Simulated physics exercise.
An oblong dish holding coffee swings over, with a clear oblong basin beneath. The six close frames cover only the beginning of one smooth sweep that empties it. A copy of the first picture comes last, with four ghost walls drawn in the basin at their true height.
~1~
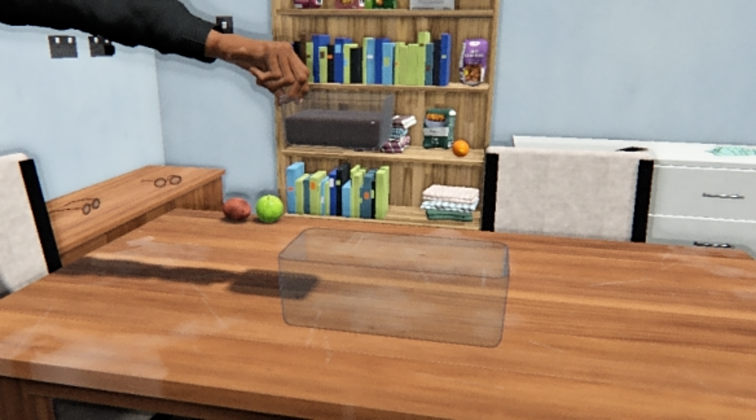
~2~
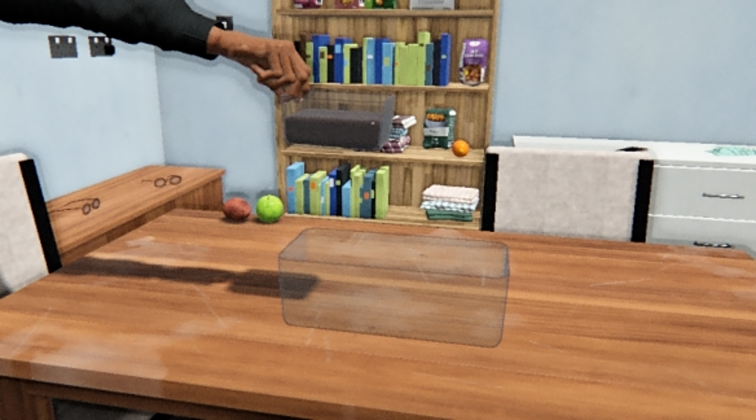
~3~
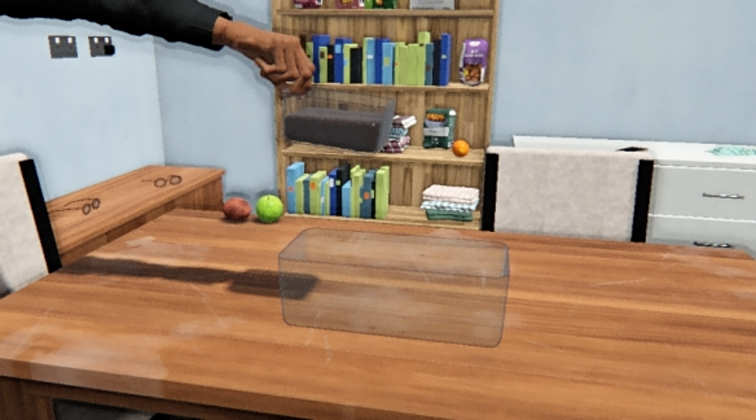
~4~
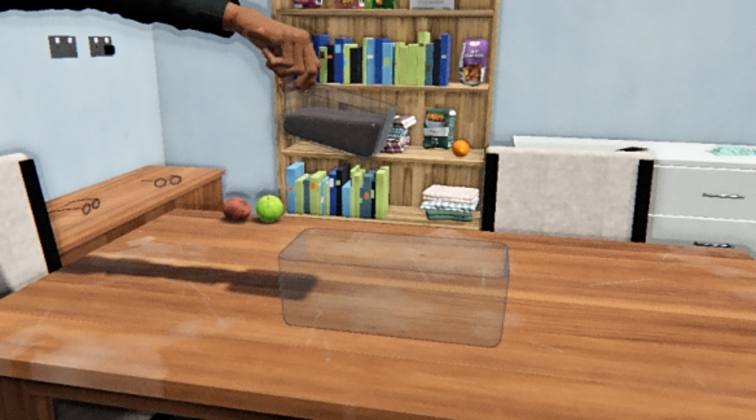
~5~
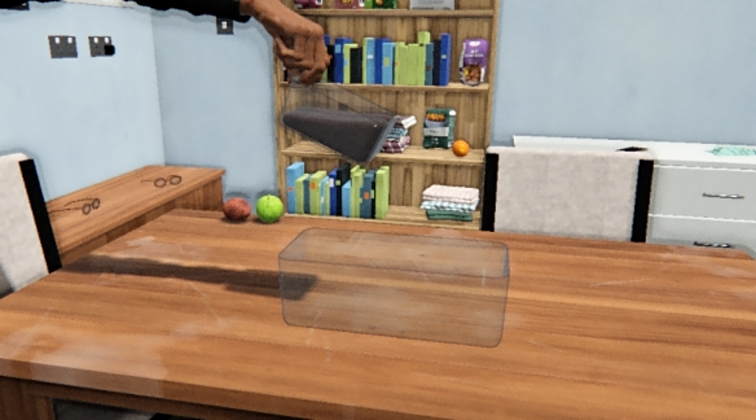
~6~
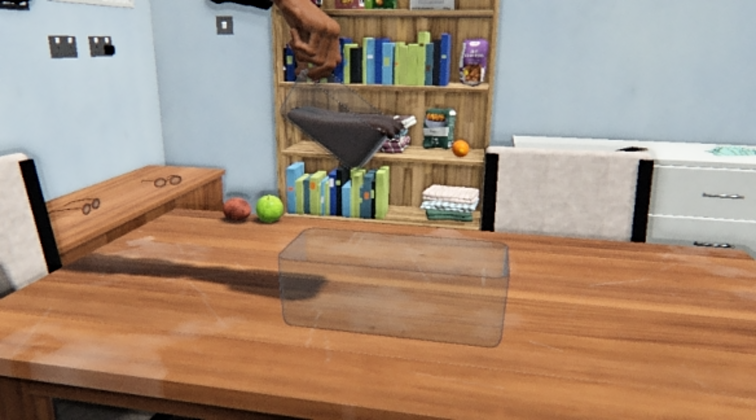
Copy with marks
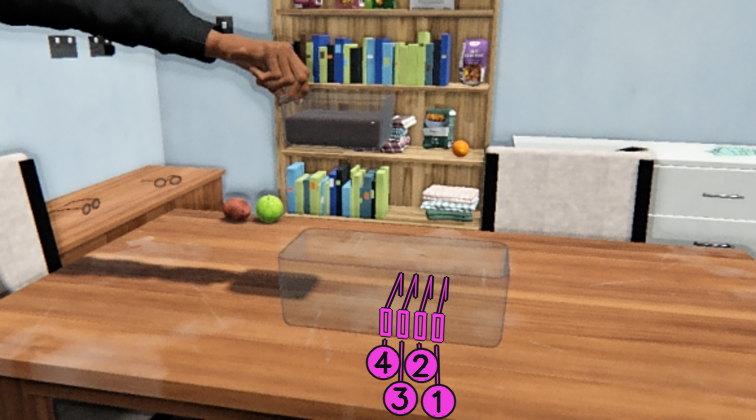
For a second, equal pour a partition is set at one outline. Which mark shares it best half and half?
I would pick slot 2.
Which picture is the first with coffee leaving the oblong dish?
In picture 6.
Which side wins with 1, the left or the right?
The left side.
In magenta, 1 at (436, 346); 2 at (419, 344); 3 at (401, 342); 4 at (384, 340).
For slot 1, about 80 % ends left of the wall and 18 % right of it.
For slot 2, about 47 % ends left of the wall and 51 % right of it.
For slot 3, about 35 % ends left of the wall and 63 % right of it.
For slot 4, about 14 % ends left of the wall and 85 % right of it.
